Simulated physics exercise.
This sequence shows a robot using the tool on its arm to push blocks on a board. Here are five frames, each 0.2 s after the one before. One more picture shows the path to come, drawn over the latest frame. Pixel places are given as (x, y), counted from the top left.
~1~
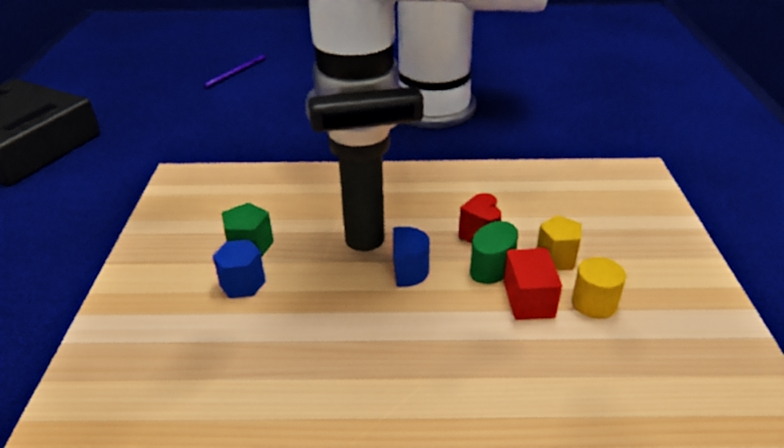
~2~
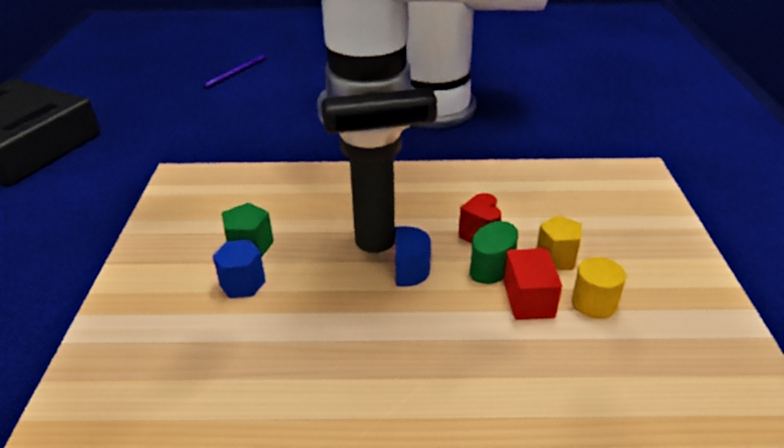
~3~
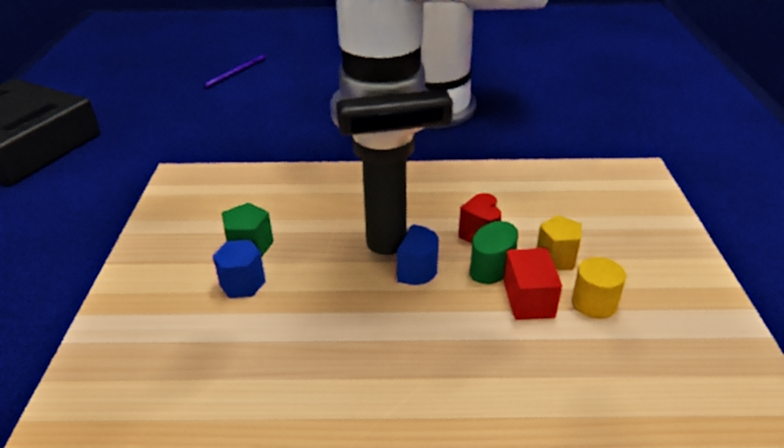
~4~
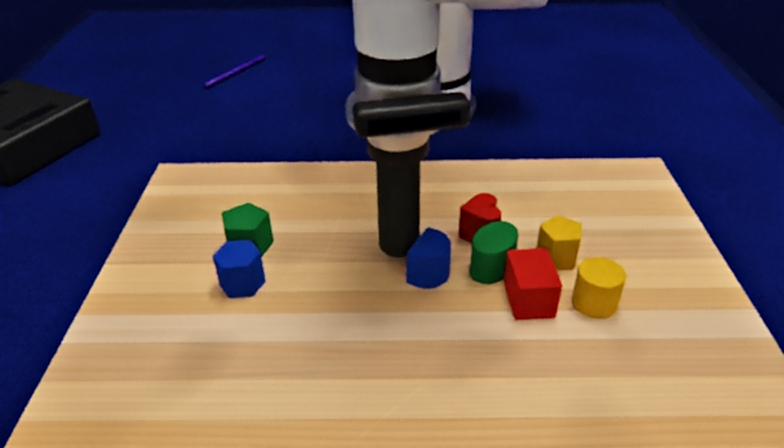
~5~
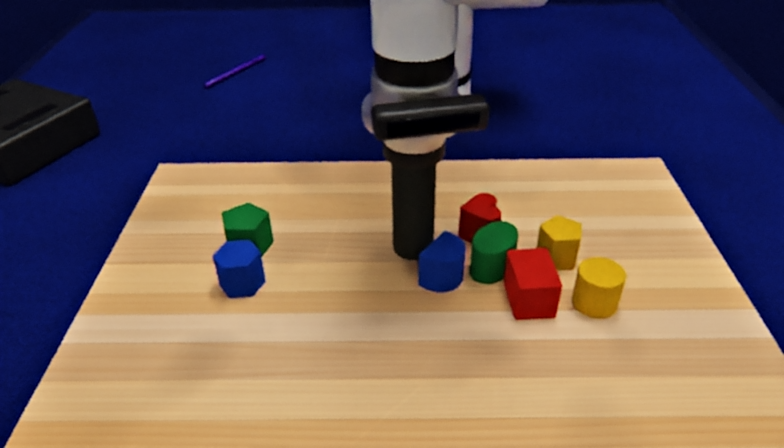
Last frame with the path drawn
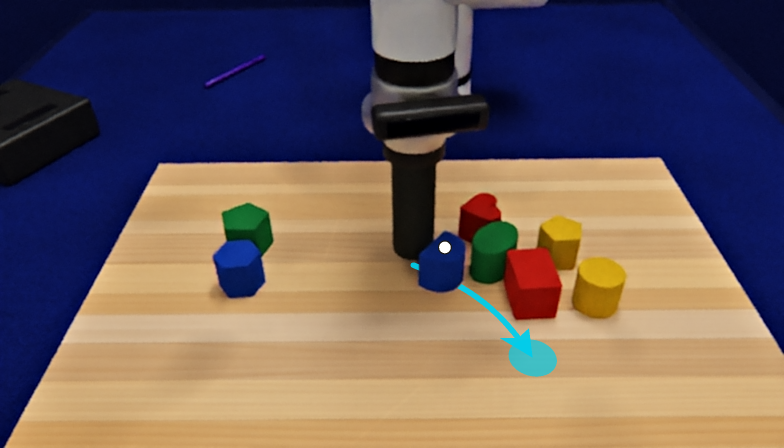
On a wooden board, a robot arm's black tool moving right and nudging a blue block slightly rightward, turning it, other blocks still.
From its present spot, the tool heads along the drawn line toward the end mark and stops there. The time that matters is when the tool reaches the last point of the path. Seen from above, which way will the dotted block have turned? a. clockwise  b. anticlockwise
The answer is b.
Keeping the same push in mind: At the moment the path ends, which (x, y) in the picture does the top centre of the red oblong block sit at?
It should be at about (570, 278).
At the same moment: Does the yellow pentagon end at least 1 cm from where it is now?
No, that is not how it ends up.
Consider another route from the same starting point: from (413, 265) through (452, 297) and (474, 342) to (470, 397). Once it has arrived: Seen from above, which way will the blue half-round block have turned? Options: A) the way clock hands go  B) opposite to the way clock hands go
I'll go with B - opposite to the way clock hands go.
The drawn path runs from (413, 265) via (459, 286) and (499, 316), ending at (533, 357); the dot is on the blue half-round block.
On the path given first. One third of the way, tool (460, 268); blue half-round block (495, 270); green oval (507, 237), turned 40° anticlockwise; red oblong block (543, 267), turned 25° clockwise.
Two thirds of the way, tool (502, 299); blue half-round block (543, 301), turned 20° anticlockwise; green oval (507, 237), turned 40° anticlockwise; red oblong block (570, 278), turned 35° anticlockwise; yellow disc (613, 268).
At the end, tool (536, 339); blue half-round block (581, 324), turned 45° anticlockwise; green oval (507, 237), turned 40° anticlockwise; red oblong block (570, 278), turned 35° anticlockwise; yellow pentagon not moved; yellow disc (613, 268).
